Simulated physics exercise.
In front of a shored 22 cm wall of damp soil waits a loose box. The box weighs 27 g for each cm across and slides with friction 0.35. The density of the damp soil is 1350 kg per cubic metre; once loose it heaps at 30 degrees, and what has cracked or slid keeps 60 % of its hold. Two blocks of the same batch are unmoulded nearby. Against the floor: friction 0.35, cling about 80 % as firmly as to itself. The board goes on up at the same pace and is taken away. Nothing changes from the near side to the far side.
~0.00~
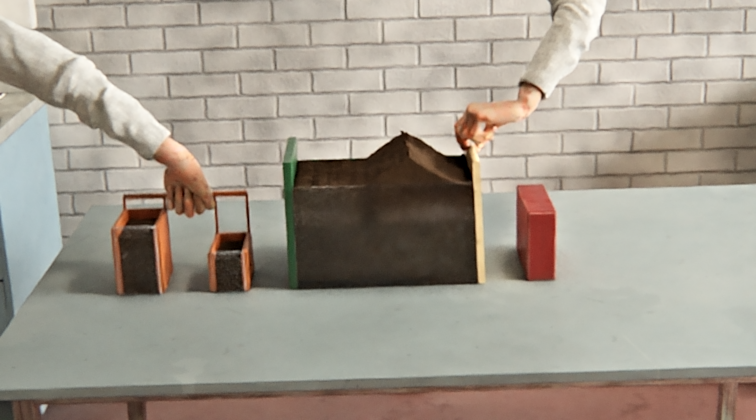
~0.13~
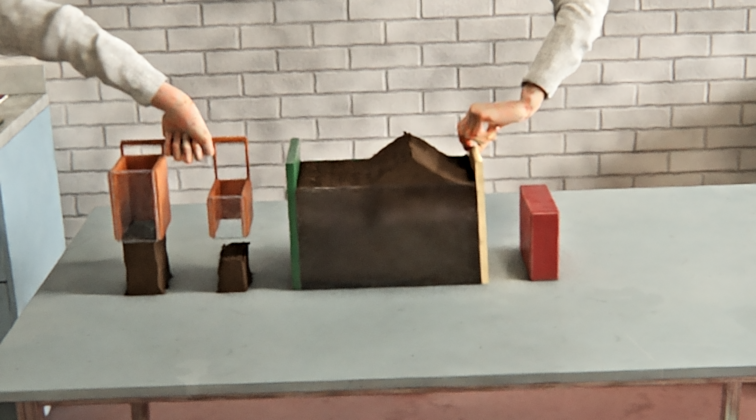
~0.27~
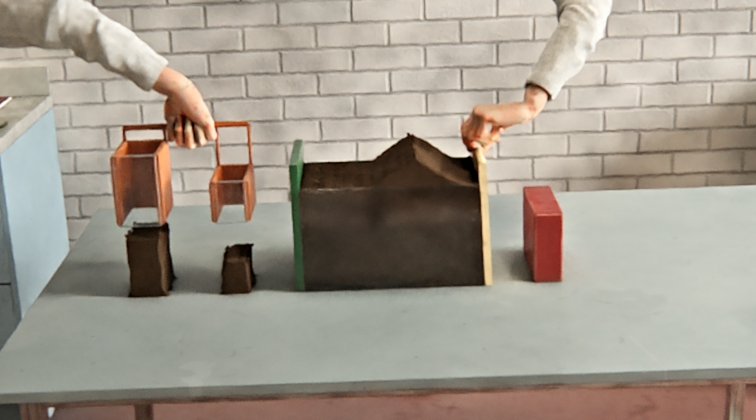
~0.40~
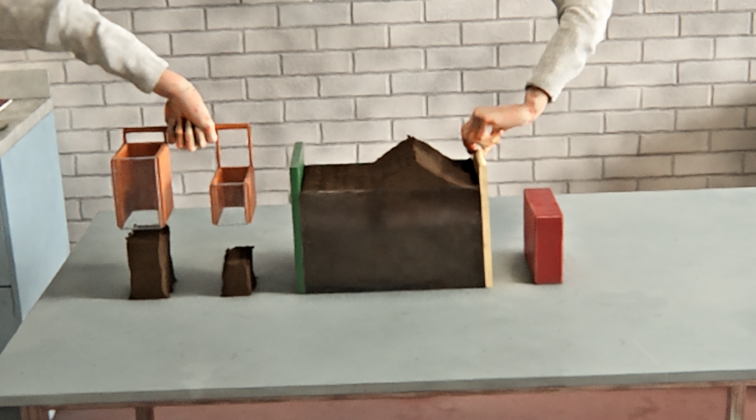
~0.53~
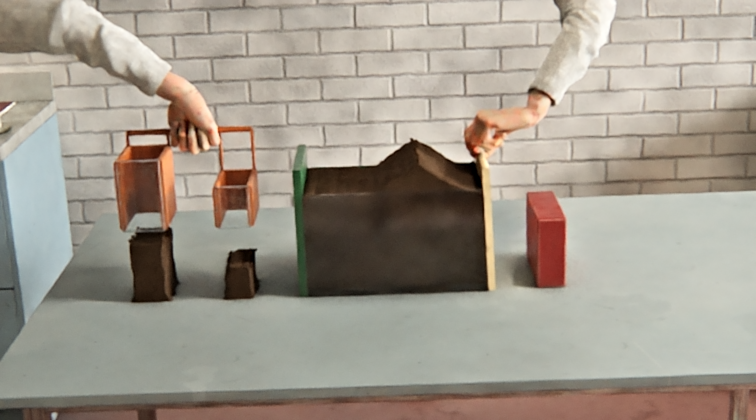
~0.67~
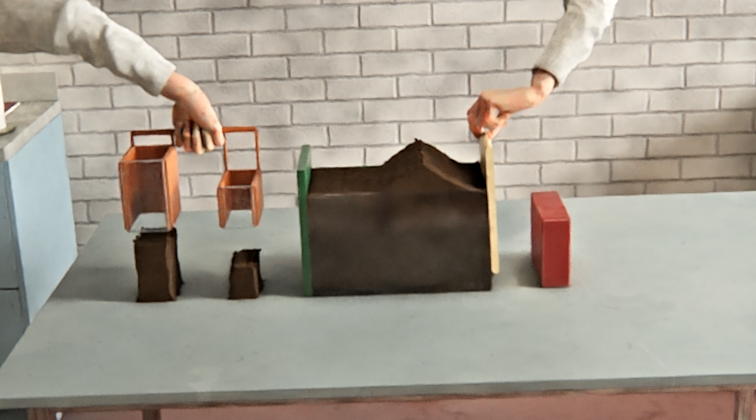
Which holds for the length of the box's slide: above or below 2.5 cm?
Expect below 2.5 cm.
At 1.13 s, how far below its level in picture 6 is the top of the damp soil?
Some 0.0 cm.
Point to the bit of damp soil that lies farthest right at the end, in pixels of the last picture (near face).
Near (543, 272).
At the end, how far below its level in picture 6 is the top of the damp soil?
Some 5.5 cm.
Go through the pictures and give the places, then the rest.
Top of the board at (474, 182), not yet moved; top of the damp soil at (412, 159); blocks stand 13 cm, 7.0 cm (left to right), in the first picture.
Top of the board at (477, 182), not yet moved; top of the damp soil at (415, 159); blocks stand 13 cm, 7.0 cm (left to right), in the second picture.
Top of the board at (480, 184), not yet moved; top of the damp soil at (418, 161); blocks stand 13 cm, 7.0 cm (left to right), in the third picture.
Top of the board at (481, 186), not yet moved; top of the damp soil at (419, 163); blocks stand 13 cm, 7.0 cm (left to right), in the fourth picture.
Top of the board at (484, 189), not yet moved; top of the damp soil at (422, 166); blocks stand 13 cm, 7.0 cm (left to right), in the fifth picture.
Top of the board at (487, 168), moved 4.2 cm; top of the damp soil at (426, 166); blocks stand 13 cm, 7.0 cm (left to right), in the sixth picture.
After 0.88 s, the box has not moved.
After 1.13 s, the box has not moved.
After 1.39 s, the box has not moved.
After 1.64 s, the box has not moved.
After 1.87 s, at the end, the box has been pushed 6 mm.
